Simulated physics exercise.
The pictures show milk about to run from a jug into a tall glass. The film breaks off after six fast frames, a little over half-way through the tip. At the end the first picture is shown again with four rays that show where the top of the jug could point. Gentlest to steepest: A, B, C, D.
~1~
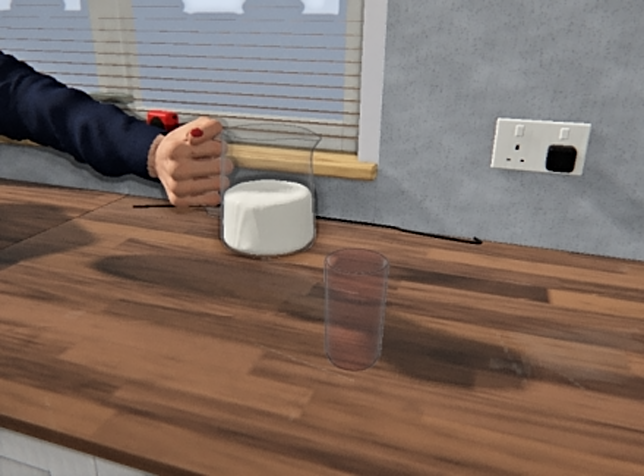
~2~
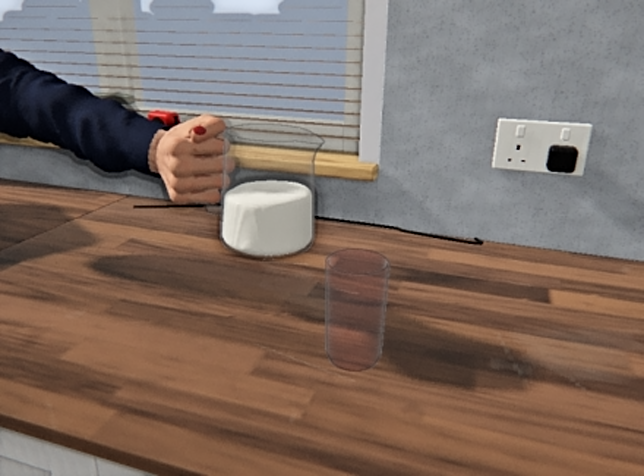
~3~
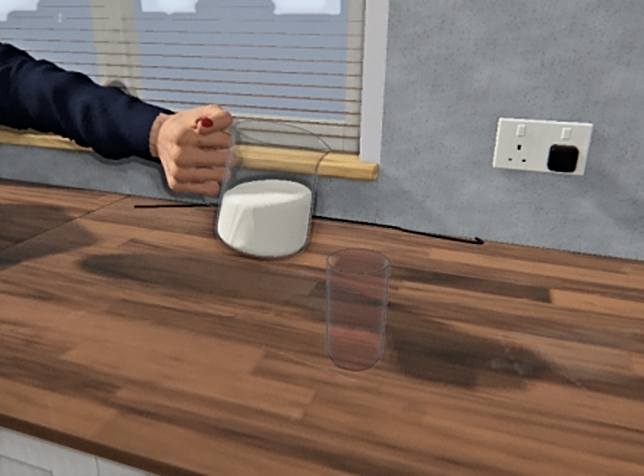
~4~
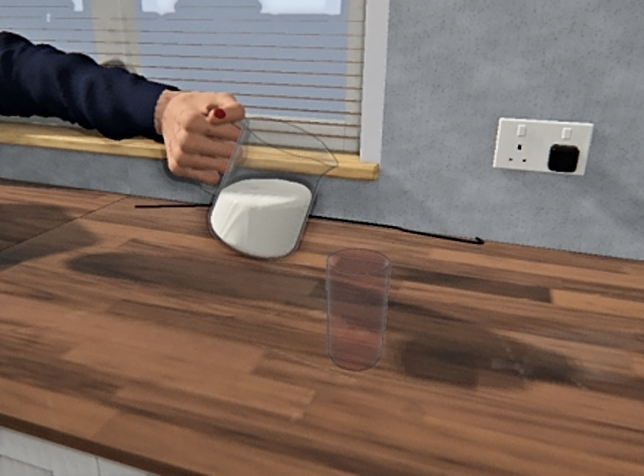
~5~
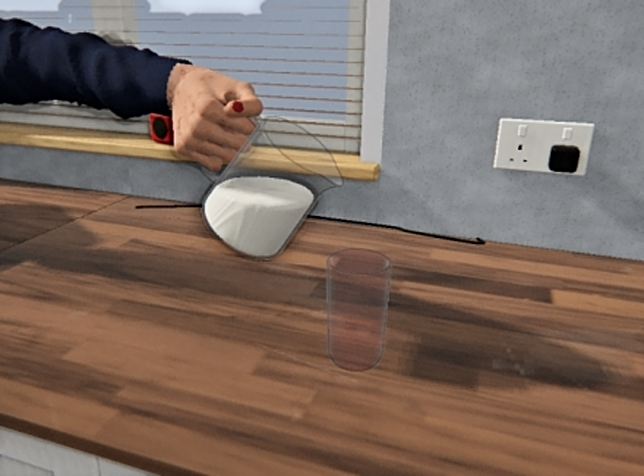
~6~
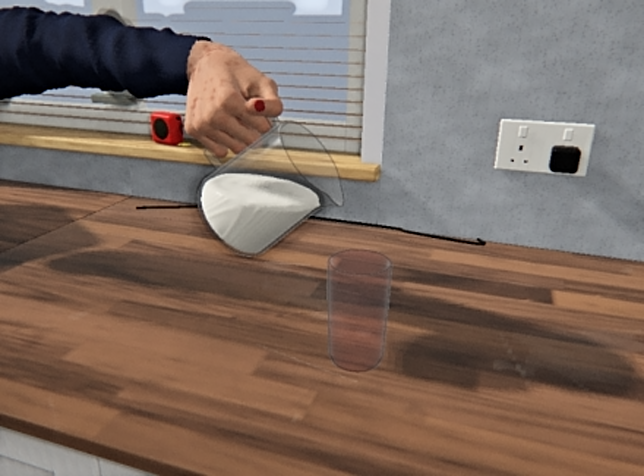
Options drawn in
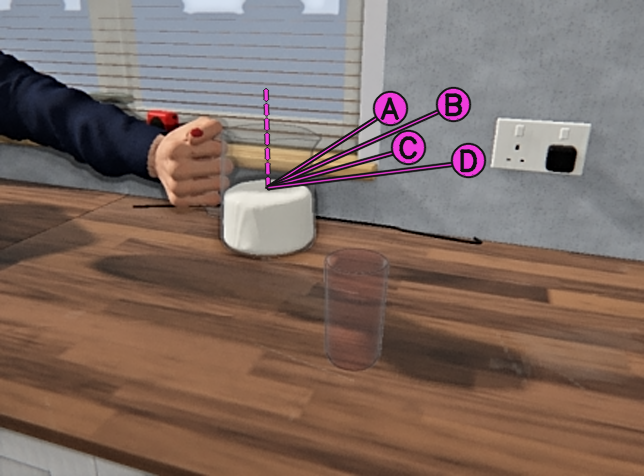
A hand with red nails, its arm in a dark blue sleeve, holds a clear jug of white milk above a wood-striped counter, seen from slightly above. An empty, faintly pink tall glass stands right of the jug, with a window behind at left and a socket on the grey wall at right. The hand rises and moves right, steadily tilting the jug rightward, while the glass and camera stay still.
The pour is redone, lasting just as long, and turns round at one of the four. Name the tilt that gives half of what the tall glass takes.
It is D.
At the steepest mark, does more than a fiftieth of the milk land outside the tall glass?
No, it does not.
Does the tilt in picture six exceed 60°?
No, it does not.
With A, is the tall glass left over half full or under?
Under.
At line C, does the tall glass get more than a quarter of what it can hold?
Yes, clearly.
On the marked copy, A at (376, 118); B at (437, 111); C at (392, 153); D at (451, 164).
If A is chosen, the tall glass ends with about 3 % of what it can hold.
If B is chosen, the tall glass ends with about 15 % of what it can hold.
If C is chosen, the tall glass ends with about 31 % of what it can hold.
If D is chosen, the tall glass ends with about 50 % of what it can hold.
